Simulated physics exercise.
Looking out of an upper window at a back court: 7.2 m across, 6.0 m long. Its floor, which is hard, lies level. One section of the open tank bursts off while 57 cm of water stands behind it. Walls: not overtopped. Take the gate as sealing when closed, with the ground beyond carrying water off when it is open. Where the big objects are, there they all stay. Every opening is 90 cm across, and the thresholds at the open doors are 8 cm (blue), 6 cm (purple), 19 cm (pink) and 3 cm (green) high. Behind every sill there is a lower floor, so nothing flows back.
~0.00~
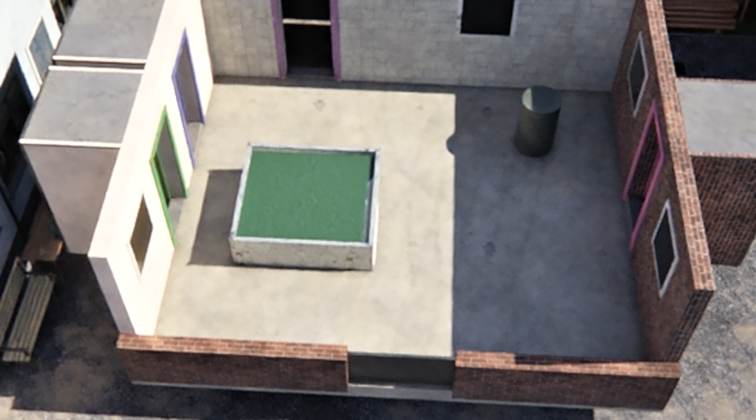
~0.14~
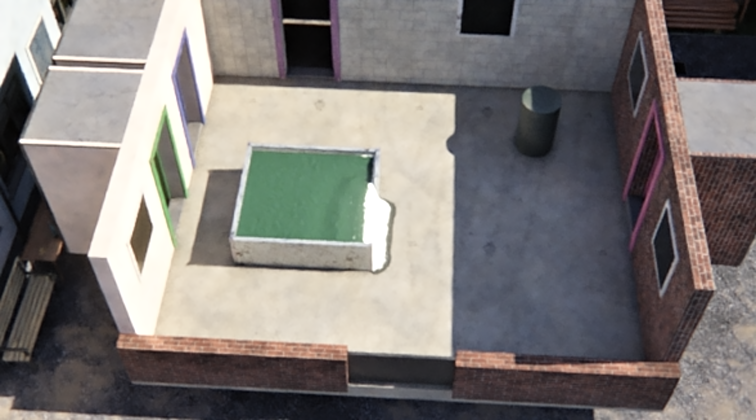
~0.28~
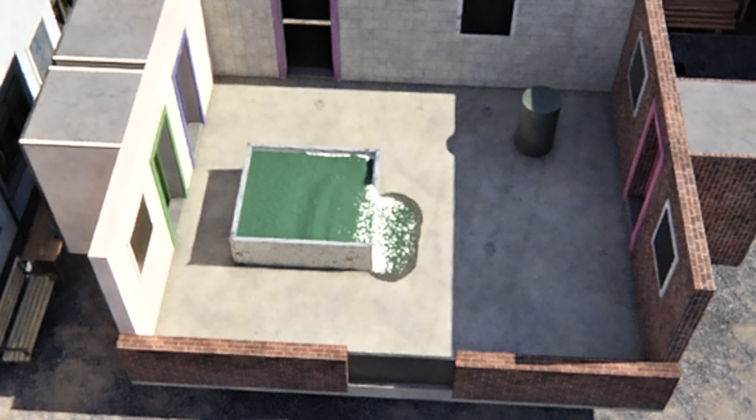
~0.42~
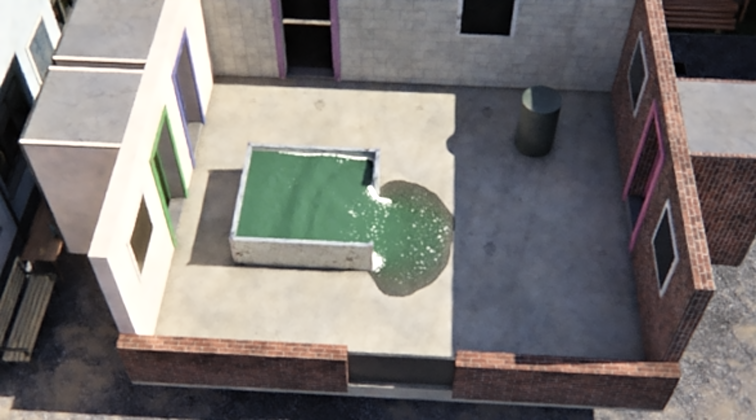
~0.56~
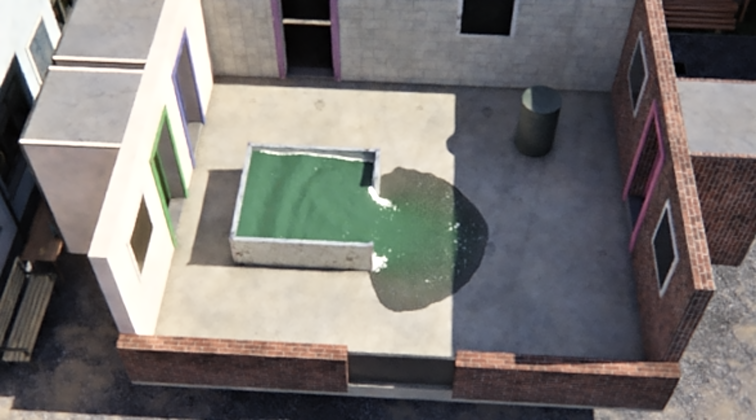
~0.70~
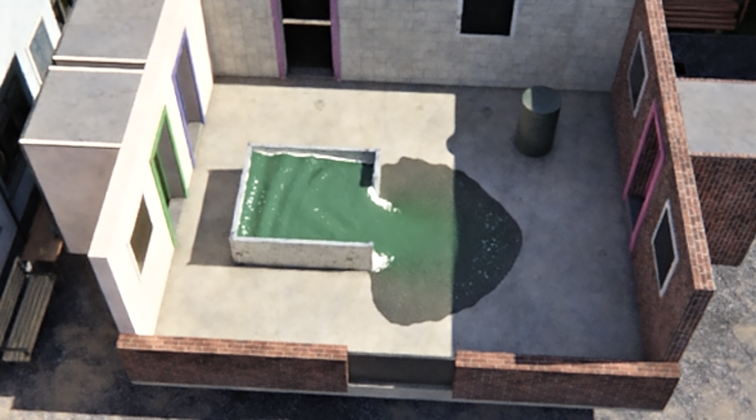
Green water bursting through the right side of an open tank, foaming, then spreading rightward across a walled courtyard floor into shadow.
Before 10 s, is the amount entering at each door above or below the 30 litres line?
Blue door below, purple door below, pink door below, green door below.
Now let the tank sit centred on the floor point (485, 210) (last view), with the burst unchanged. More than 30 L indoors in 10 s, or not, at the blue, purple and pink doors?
Compared with that limit, blue falls short, purple falls short and pink overshoots.
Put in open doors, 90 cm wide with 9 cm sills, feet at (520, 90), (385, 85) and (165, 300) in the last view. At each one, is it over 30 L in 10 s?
The first one doesn't reach it, the second one doesn't reach it, and the third one doesn't reach it.
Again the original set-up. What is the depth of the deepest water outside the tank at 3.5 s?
About 24 cm at most.
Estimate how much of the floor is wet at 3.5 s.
Roughly 45 percent.
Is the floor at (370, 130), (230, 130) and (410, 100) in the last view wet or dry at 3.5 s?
Listed in sequence, the spots are bone dry, bone dry and bone dry.
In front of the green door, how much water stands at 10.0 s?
The depth there is around 2.5 cm.
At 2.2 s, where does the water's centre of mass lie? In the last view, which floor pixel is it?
Pixel position near (418, 237).
After 1.4 s water covers 30 % of the floor and is deepest (30 cm) near (379, 250); blue door not reached, purple door not reached, pink door 7 cm at the sill, 0 L in, green door not reached.
After 2.2 s water covers 40 % of the floor and is deepest (24 cm) near (379, 250); blue door not reached, purple door not reached, pink door 21 cm at the sill, 0 L in, green door not reached.
After 3.5 s water covers 45 % of the floor and is deepest (24 cm) near (634, 385); blue door not reached, purple door not reached, pink door 16 cm at the sill, 2 L in, green door not reached.
After 6.0 s water covers 60 % of the floor and is deepest (14 cm) near (613, 120); blue door not reached, purple door not reached, pink door 10 cm at the sill, 3 L in, green door not reached.
After 10.0 s water covers 95 % of the floor and is deepest (11 cm) near (212, 88); blue door 8 cm at the sill, 0 L in, purple door 4 cm at the sill, 0 L in, pink door 6 cm at the sill, 3 L in, green door 2 cm at the sill, 0 L in.
